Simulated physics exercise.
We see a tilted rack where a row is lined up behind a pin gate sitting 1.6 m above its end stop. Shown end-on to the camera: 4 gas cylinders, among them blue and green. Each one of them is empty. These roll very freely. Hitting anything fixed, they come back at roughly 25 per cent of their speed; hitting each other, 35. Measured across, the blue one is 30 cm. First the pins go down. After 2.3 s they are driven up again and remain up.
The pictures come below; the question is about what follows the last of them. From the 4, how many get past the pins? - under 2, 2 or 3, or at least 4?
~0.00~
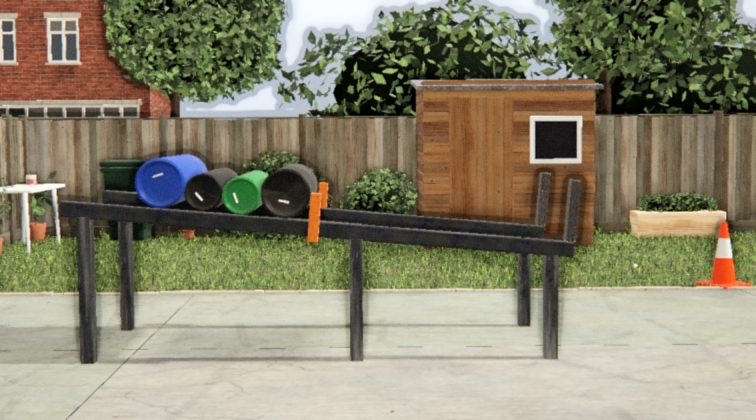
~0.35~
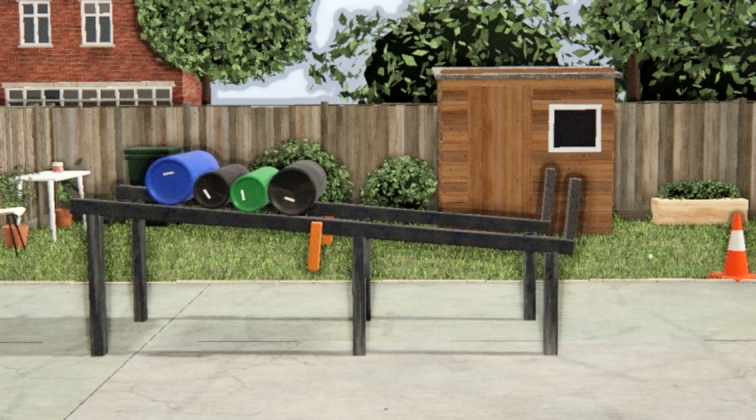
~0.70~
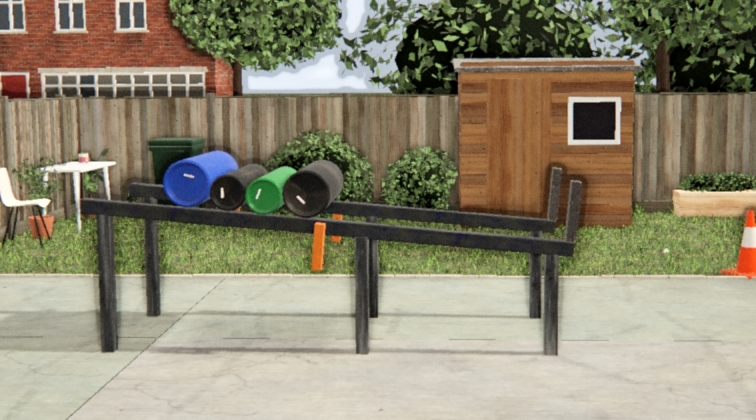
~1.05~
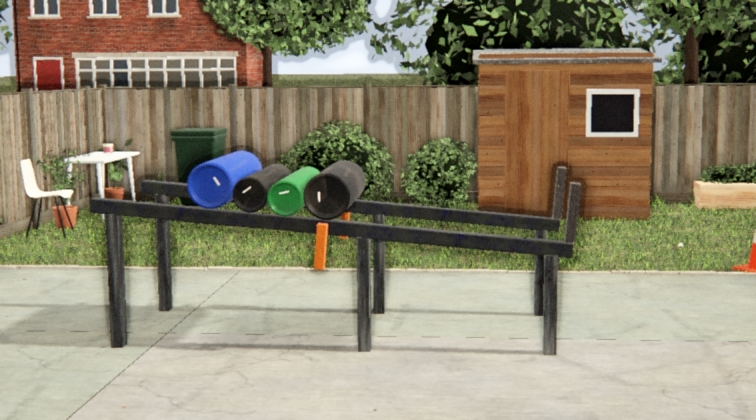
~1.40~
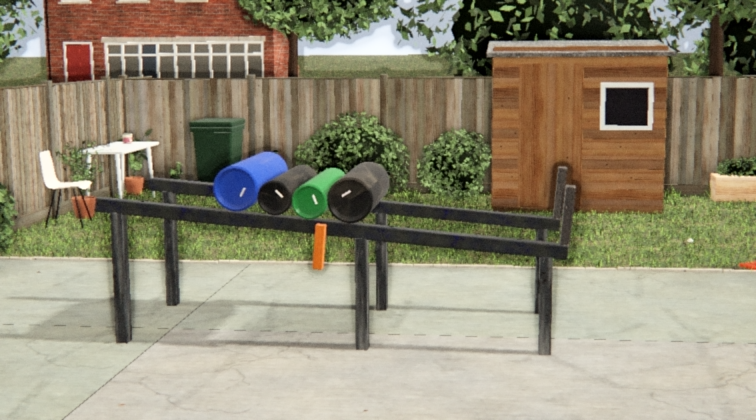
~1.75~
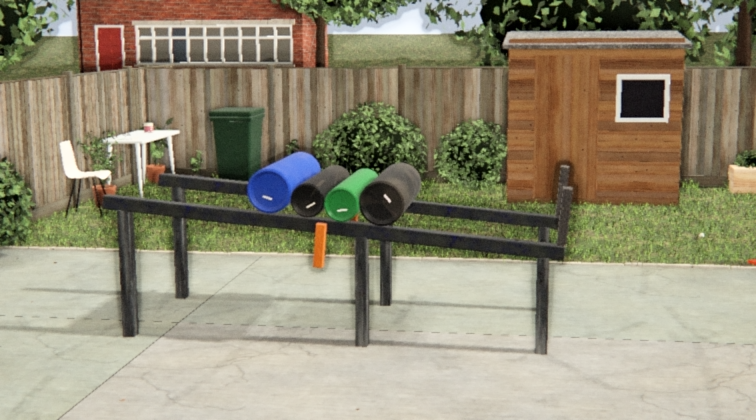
I would say at least 4.
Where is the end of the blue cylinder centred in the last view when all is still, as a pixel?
I'd say somewhere close to (418, 208).
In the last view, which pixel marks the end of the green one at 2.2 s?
Estimated pixel position: About (393, 210).
By 2.0 s, blue is on the rails, 20 cm above the pins, rolling right; green is on the rails, 30 cm below the pins, rolling right; 3 of 4 have passed.
By 2.2 s, blue is on the rails, 5 cm above the pins, rolling right; green is on the rails, 45 cm below the pins, rolling right; 3 of 4 have passed.
By 2.4 s, blue is on the rails, 15 cm below the pins, rolling right; green is on the rails, 65 cm below the pins, rolling right; 4 of 4 have passed.
Finally (3.3 s), blue is on the rails, 60 cm below the pins; green is on the rails, 110 cm below the pins; 4 of 4 have passed.
